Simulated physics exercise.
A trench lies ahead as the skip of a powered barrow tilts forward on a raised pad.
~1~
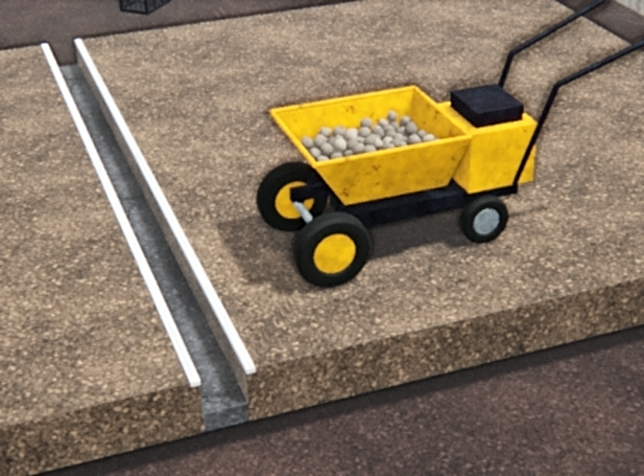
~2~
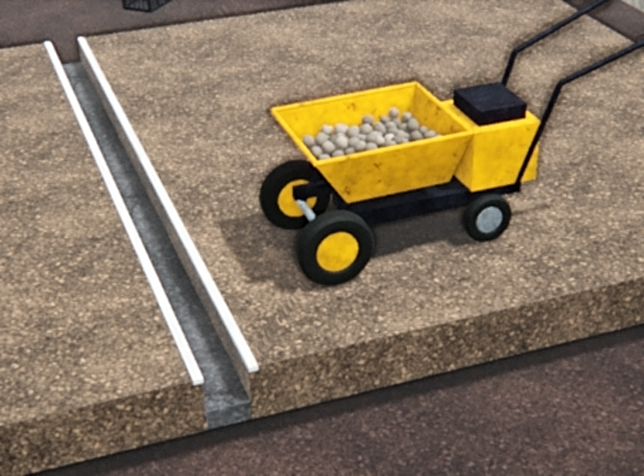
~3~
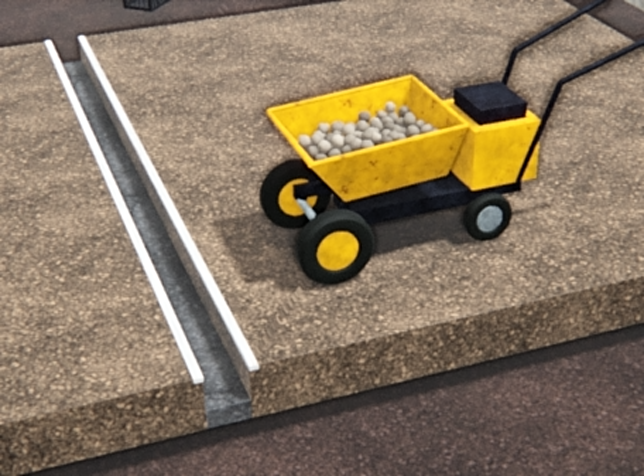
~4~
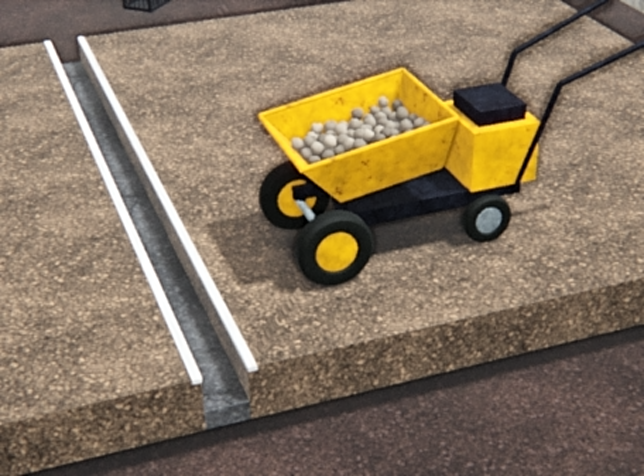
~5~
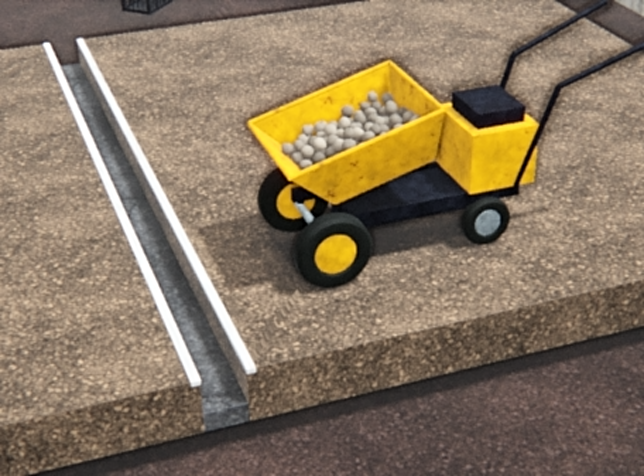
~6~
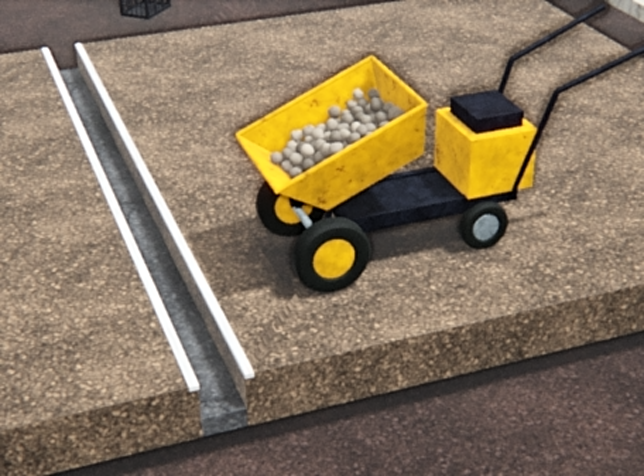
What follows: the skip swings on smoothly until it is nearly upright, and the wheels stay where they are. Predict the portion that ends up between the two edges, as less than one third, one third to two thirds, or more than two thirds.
The fraction in the trench rises above two thirds.
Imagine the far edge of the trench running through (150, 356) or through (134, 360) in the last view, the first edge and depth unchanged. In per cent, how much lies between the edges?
100 %, give or take, and then 100 %.
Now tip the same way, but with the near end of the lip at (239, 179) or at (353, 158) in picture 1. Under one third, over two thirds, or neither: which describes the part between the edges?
One: Less than a third. Two: In the middle band.
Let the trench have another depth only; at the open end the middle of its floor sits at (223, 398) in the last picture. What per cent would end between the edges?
It would be close to 70 percent.
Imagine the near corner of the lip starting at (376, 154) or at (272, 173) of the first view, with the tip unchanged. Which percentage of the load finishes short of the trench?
About 70 % and 0 %.
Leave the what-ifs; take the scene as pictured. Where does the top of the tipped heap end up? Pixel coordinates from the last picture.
Estimated top, final frame: Near (187, 275).
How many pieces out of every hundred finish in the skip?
Roughly 0 per cent.
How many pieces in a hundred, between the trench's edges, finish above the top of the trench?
About 15 in a hundred.
Soon after the last picture, skip tipped steeply; all in the skip.
A little later, skip tipped right over; about two thirds in the skip; a small part short of the trench; about a quarter in or heaped over the trench; a stray few beyond it; a stray few falling.
Later still, skip tipped right over; a stray few in the skip; a small part short of the trench; most in or heaped over the trench; a stray few beyond it.
At rest, skip tipped right over; a small part short of the trench; most in or heaped over the trench; a stray few beyond it.
